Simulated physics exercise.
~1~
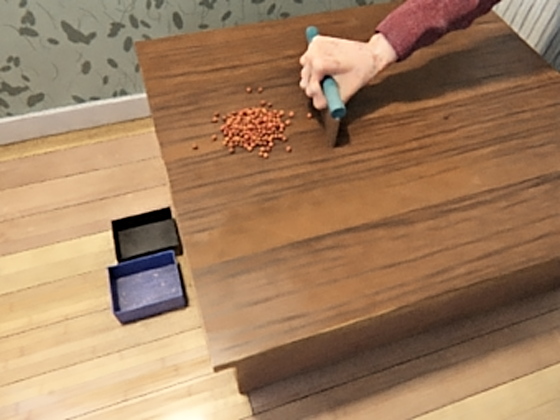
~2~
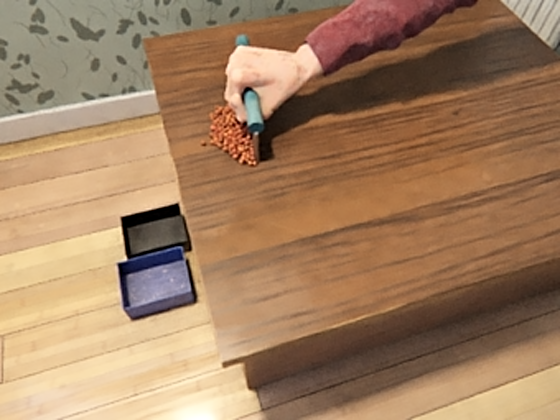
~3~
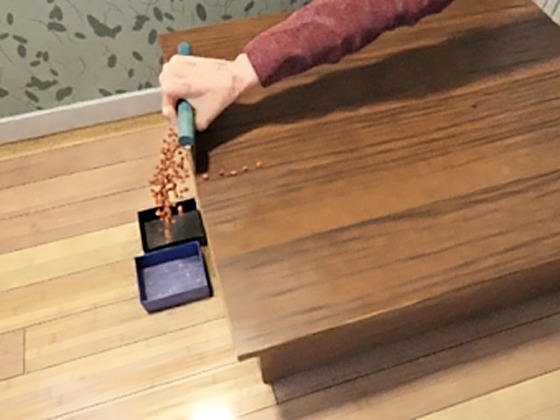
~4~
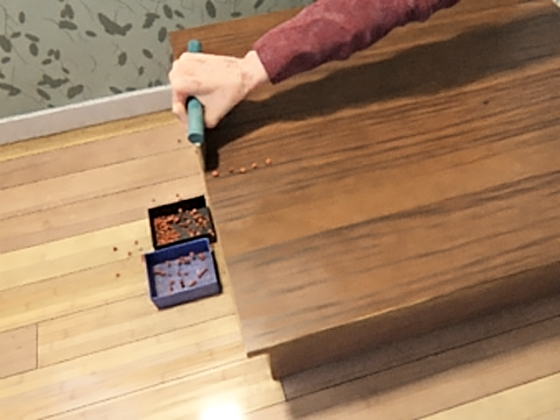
To begin with, a heap of small reddish-orange pieces lies on a wooden tabletop, while a hand in a maroon sleeve holds a teal-handled scraper at its right side. The hand pushes the scraper left, gathering the pieces into a tighter pile near the table's edge. It then sweeps them over the edge, and most pour down toward a black tin standing beside a blue one on the floor. The scraper stops at the edge. Finally, many pieces rest in the black tin, fewer in the blue, some lie scattered on the floorboards, and a few remain on the table.
